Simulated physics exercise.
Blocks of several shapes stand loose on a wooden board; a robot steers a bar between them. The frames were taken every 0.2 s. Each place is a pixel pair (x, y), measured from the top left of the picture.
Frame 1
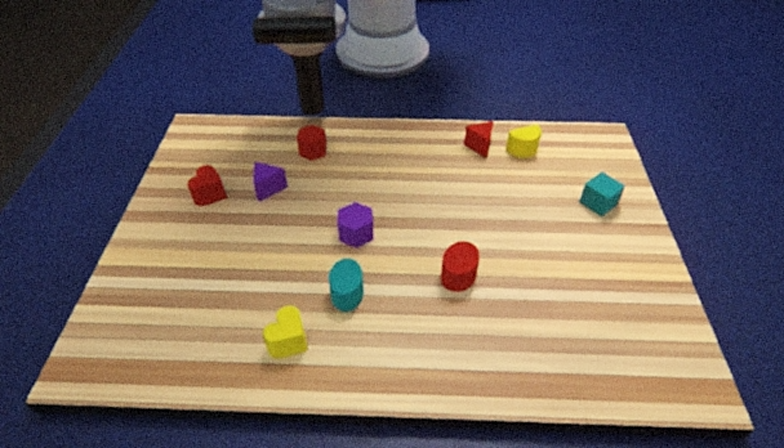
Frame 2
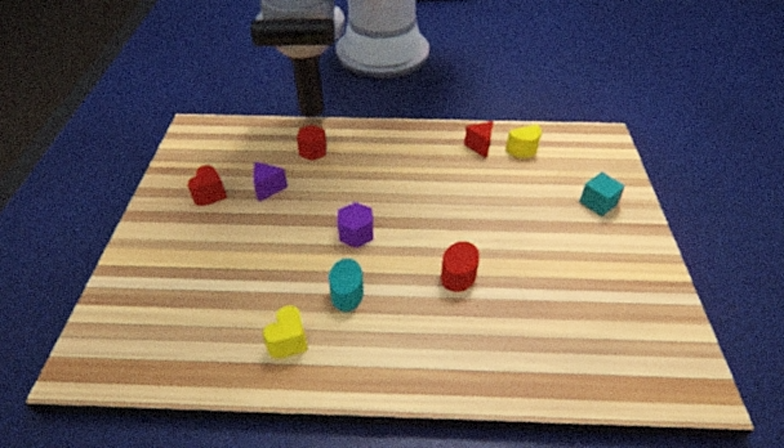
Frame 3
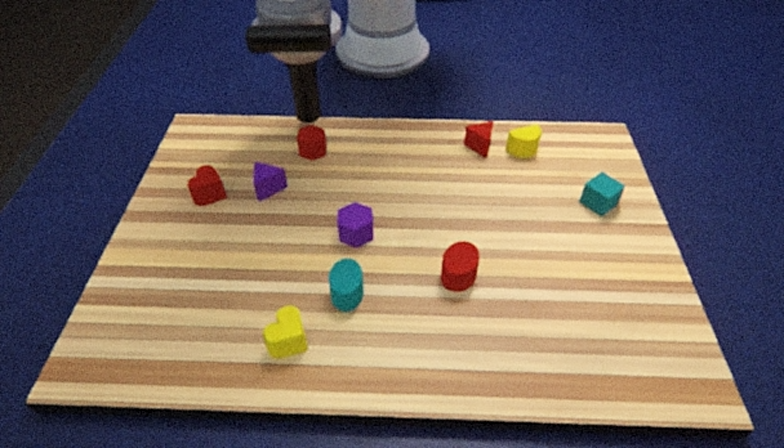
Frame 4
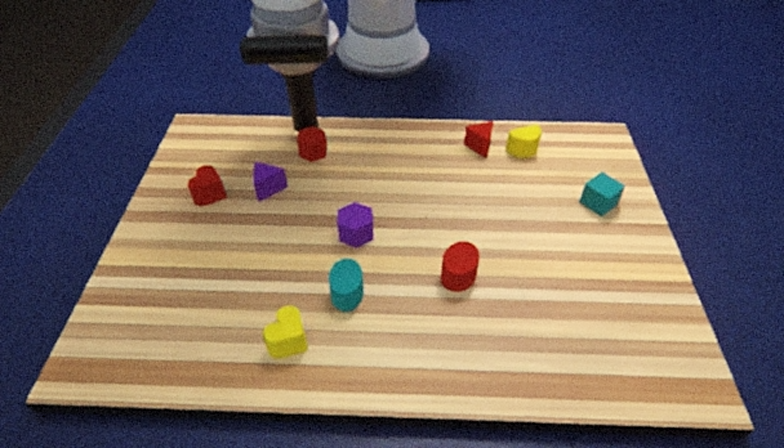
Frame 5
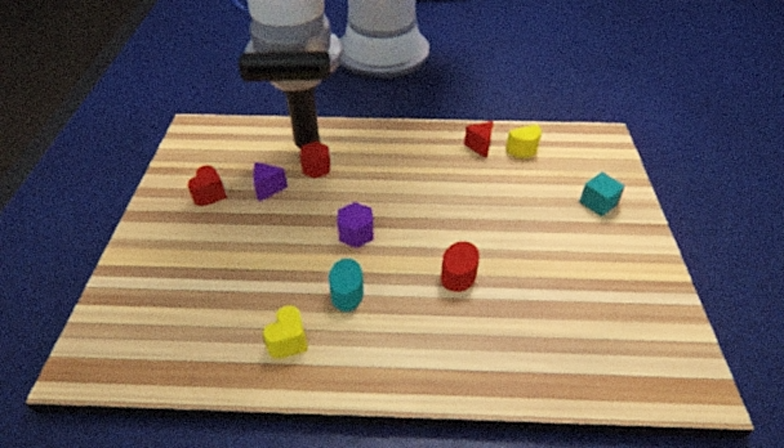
A robot arm holding a dark bar hovered at the back of a wooden board scattered with colored blocks, then moved forward slightly and nudged the small red block a short way toward the front.
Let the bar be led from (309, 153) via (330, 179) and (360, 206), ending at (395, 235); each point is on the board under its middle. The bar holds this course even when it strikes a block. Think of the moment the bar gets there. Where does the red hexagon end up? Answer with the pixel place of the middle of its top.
When the path ends, it will be at (330, 200).
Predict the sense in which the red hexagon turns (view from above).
Its rotation is clockwise.
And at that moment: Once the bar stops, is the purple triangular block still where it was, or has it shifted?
By the last moment of the path, the purple triangular block has stayed put.
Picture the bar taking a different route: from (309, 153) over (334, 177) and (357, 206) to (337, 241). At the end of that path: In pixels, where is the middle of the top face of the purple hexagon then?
It should be at (352, 244) by then.
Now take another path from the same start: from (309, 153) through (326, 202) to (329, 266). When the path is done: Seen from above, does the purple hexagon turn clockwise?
I expect not.
The first path, step by step. One third of the way, bar at (329, 169); red hexagon at (329, 181), turned 35° clockwise.
Two thirds of the way, bar at (359, 196); red hexagon at (330, 200), turned 60° clockwise.
At the end, bar at (395, 224); purple triangular block still; red hexagon at (330, 200), turned 60° clockwise; purple hexagon at (355, 221), turned 15° clockwise.
